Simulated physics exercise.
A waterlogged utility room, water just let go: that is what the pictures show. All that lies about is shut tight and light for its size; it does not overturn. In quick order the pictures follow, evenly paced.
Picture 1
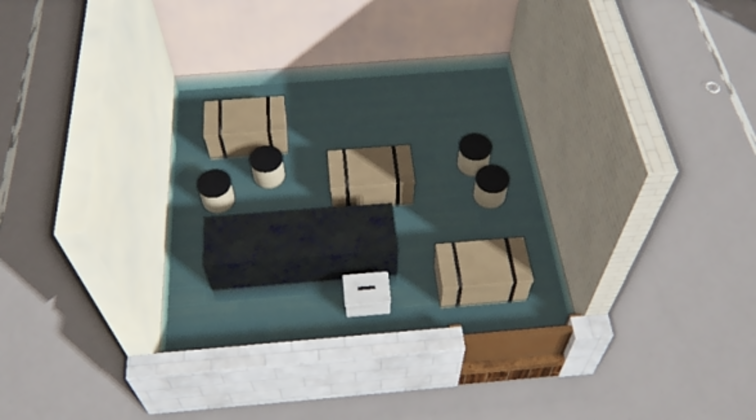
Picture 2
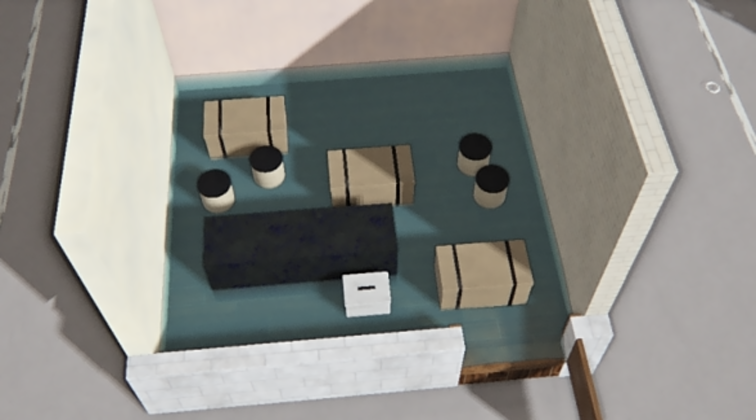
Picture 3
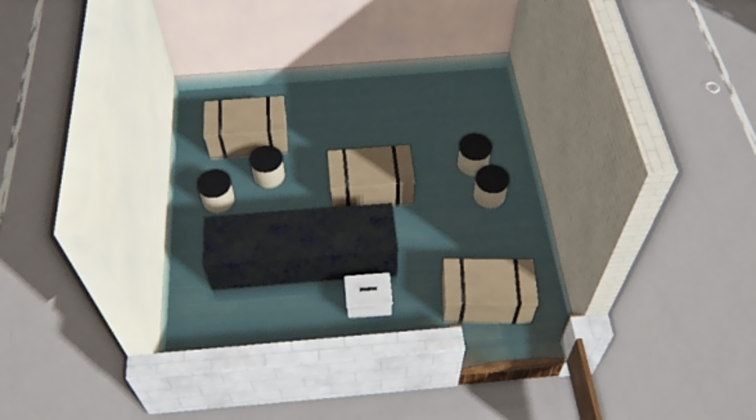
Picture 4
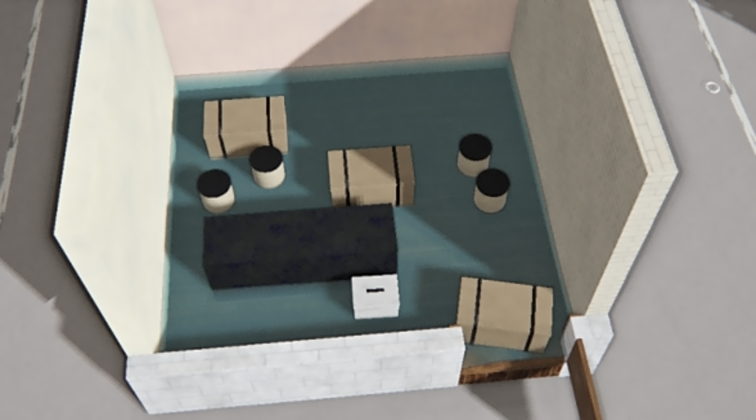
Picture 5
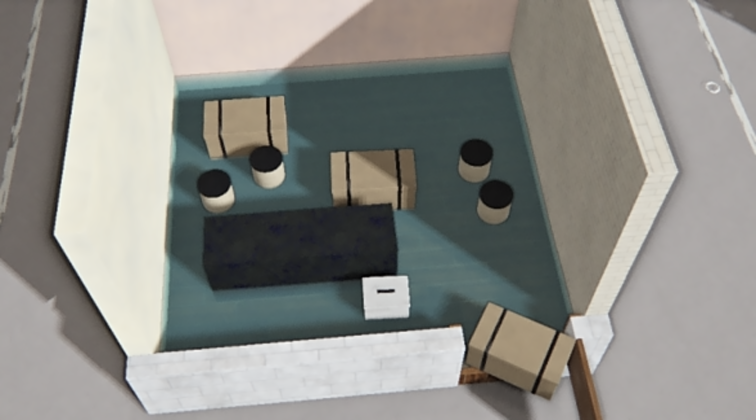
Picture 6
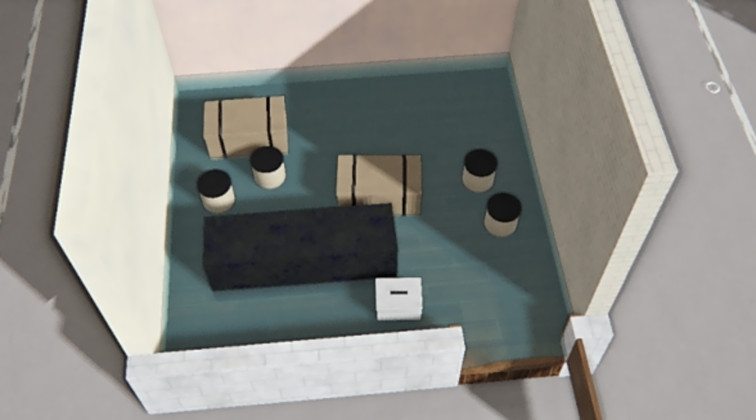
A long dark box sat still in a flooded room as a brown door at the lower right swung open; the nearest strapped crate floated out through the doorway, while a few other things drifted slightly.
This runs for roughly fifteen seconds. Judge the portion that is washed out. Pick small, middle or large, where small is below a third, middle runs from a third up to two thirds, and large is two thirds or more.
Middle.
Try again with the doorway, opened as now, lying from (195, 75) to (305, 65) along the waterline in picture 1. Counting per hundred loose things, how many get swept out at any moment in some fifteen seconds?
I'd put it at 60 %.
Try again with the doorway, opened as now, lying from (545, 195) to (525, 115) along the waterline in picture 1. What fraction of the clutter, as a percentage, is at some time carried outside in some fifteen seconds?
Near 60 percent, give or take.
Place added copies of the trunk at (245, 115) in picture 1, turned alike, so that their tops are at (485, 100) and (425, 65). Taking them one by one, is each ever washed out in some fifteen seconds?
Following the list, the first is escaping and the second is never leaving.
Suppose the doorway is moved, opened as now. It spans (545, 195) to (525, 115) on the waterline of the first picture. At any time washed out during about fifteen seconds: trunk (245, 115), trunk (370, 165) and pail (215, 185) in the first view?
Retained, lost and retained.
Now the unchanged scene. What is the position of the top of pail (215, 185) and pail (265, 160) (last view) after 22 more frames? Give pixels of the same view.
Roughly (184, 246) and roughly (328, 190).
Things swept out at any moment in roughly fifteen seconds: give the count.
Result - 5.
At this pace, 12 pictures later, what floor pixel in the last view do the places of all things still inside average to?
Roughly (262, 199).
A moment on, 1 of 8 are out; 7 afloat.
Next, 5 of 8 are out; 3 afloat.
Later, 5 of 8 are out; 3 afloat.
In the end, 5 of 8 are out; 3 afloat.
